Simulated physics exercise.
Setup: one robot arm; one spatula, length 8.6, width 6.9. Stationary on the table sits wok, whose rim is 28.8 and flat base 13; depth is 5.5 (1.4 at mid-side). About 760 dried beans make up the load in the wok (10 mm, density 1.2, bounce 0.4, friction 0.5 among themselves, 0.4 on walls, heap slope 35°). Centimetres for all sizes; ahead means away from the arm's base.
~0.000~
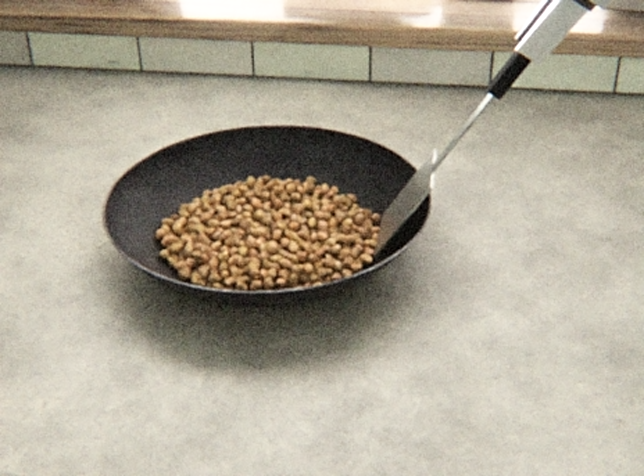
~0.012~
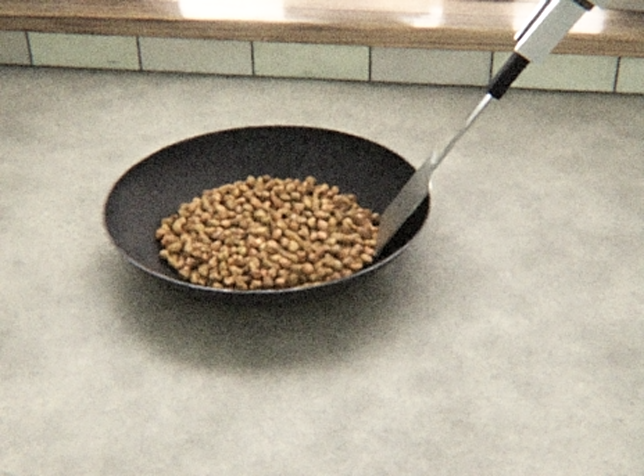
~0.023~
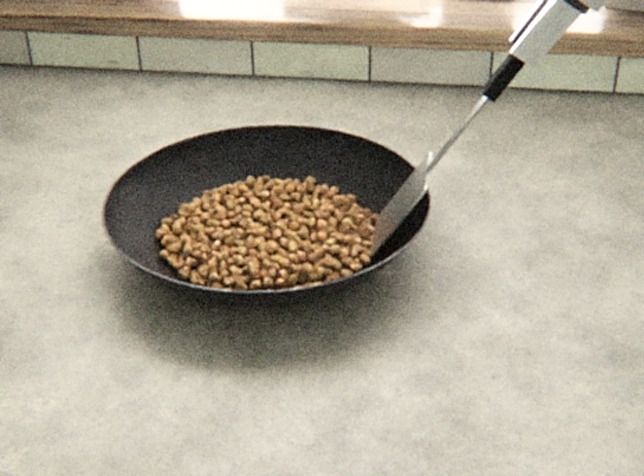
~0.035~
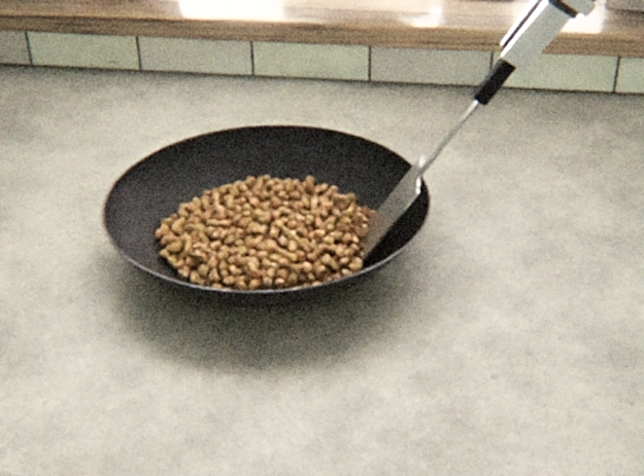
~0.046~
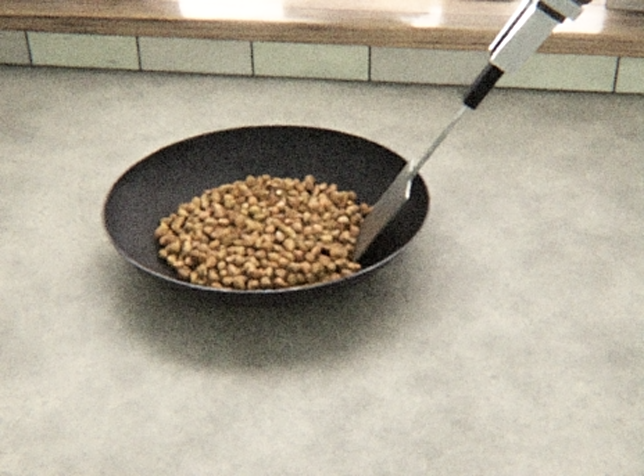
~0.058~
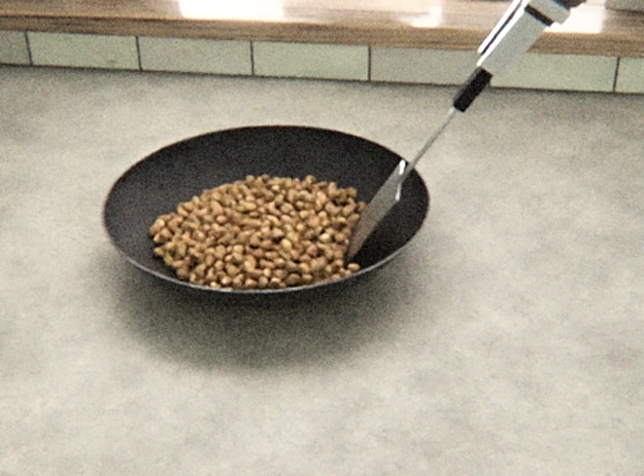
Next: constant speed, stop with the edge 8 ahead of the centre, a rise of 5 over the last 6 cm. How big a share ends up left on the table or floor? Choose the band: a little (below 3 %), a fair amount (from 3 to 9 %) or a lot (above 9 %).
It is a fair amount, from 3 to 9 %.
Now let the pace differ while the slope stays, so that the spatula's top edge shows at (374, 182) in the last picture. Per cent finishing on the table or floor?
Near 20 in a hundred.
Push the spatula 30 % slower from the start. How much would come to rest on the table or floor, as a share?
Then about 0 per cent.
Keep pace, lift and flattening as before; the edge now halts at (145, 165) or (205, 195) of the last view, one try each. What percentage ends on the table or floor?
Try 1: Approx. 20 %; try 2: Approx. 0 %.
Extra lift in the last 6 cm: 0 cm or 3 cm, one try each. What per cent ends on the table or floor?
You'd get some 5 per cent with the first setting and some 5 per cent with the second.
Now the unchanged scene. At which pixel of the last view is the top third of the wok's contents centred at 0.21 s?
I'd say close to (187, 210).
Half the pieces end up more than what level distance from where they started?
Level distance of roughly 4 cm.
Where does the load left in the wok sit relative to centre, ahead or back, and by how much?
4.5 cm ahead.
By 0.14 s, sloping 58°, highest piece 7 above the table; 758 in the wok.
By 0.21 s, sloping 58°, highest piece 6 above the table; 758 in the wok.
By 0.45 s, sloping 58°, highest piece 6 above the table; 723 in the wok, 31 on the table or floor, 4 on the blade or in flight.
By 1.50 s, sloping 58°, highest piece 6 above the table; 723 in the wok, 35 on the table or floor.
Final count, 723 in the wok, 35 on the table or floor. That is 5 % on the table or floor.
